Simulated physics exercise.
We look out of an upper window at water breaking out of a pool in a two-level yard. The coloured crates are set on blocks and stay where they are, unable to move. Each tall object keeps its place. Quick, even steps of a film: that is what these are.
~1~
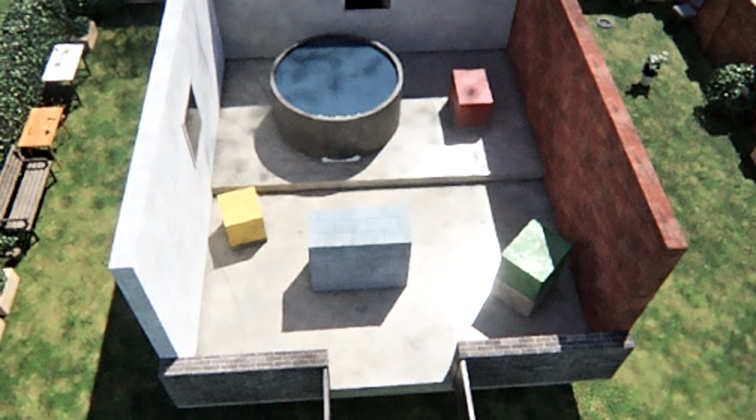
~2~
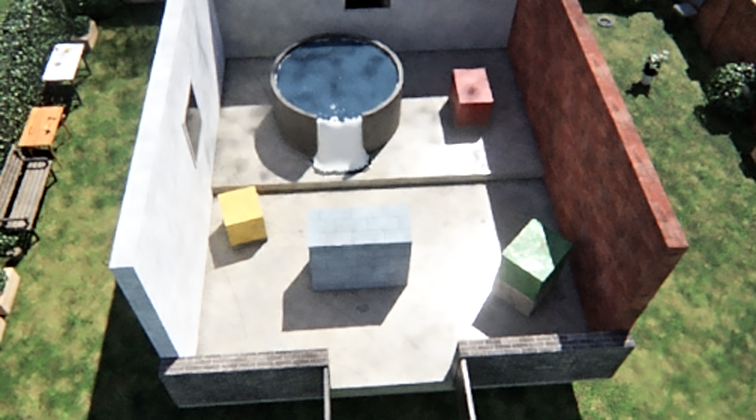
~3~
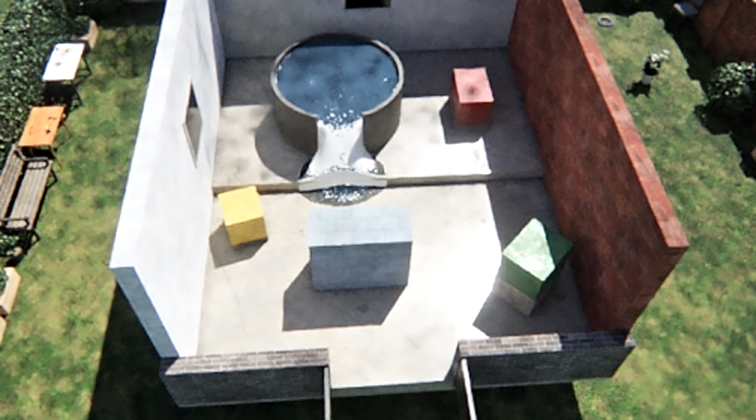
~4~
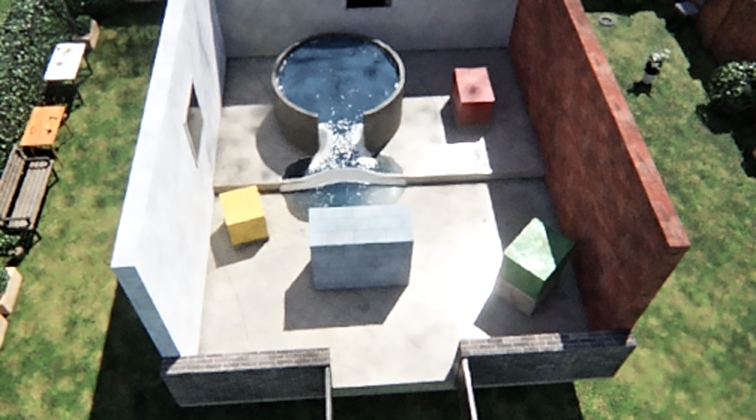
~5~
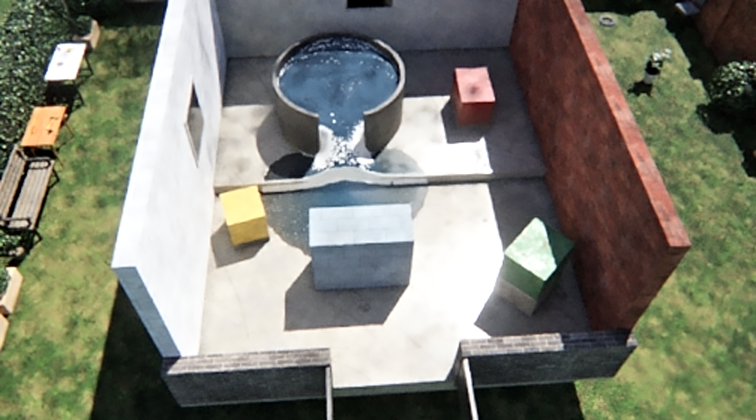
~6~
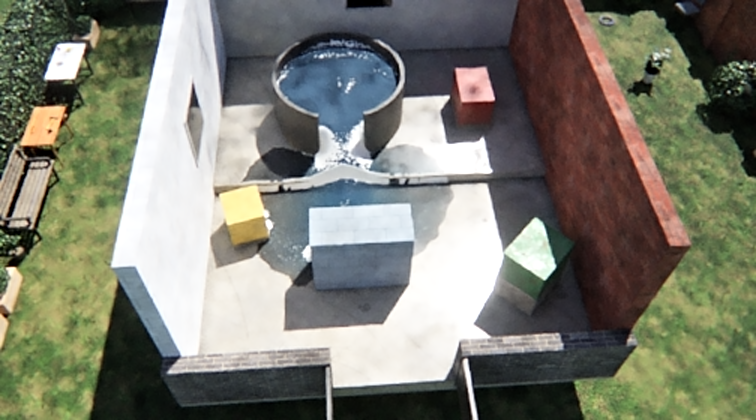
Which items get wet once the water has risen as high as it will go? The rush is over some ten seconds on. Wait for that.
The green crate remains dry, the red crate remains dry, the yellow crate ends up wet.
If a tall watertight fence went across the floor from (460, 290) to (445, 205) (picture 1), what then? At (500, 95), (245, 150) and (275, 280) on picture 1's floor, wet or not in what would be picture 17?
As listed: Free of water, free of water, wet.
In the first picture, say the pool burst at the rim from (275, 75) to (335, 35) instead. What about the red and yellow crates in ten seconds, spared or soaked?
In short: Red crate gets drenched; yellow crate gets drenched.
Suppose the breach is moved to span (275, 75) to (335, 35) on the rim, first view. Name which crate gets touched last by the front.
That would be the green-painted one.
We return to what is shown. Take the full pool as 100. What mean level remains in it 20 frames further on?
It comes to some 44 percent.
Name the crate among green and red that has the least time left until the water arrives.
Simply the green-painted one.
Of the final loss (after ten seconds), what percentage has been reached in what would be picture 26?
Roughly 0 percent.
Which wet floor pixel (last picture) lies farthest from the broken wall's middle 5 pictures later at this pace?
Near (196, 379).
A moment on, water covers 30 % of the floor; the green crate water round its plinth, the red crate not reached, the yellow crate water round its plinth.
Next, water covers 40 % of the floor; the green crate water round its plinth, the red crate not reached, the yellow crate water round its plinth.
Then, water covers 60 % of the floor; the green crate water round its plinth, the red crate not reached, the yellow crate water round its plinth.
Later, water covers 55 % of the floor; the green crate water round its plinth, the red crate water round its plinth, the yellow crate water round its plinth.
In the end, water covers 55 % of the floor; the green crate stayed above the water, the red crate stayed above the water, the yellow crate was topped.
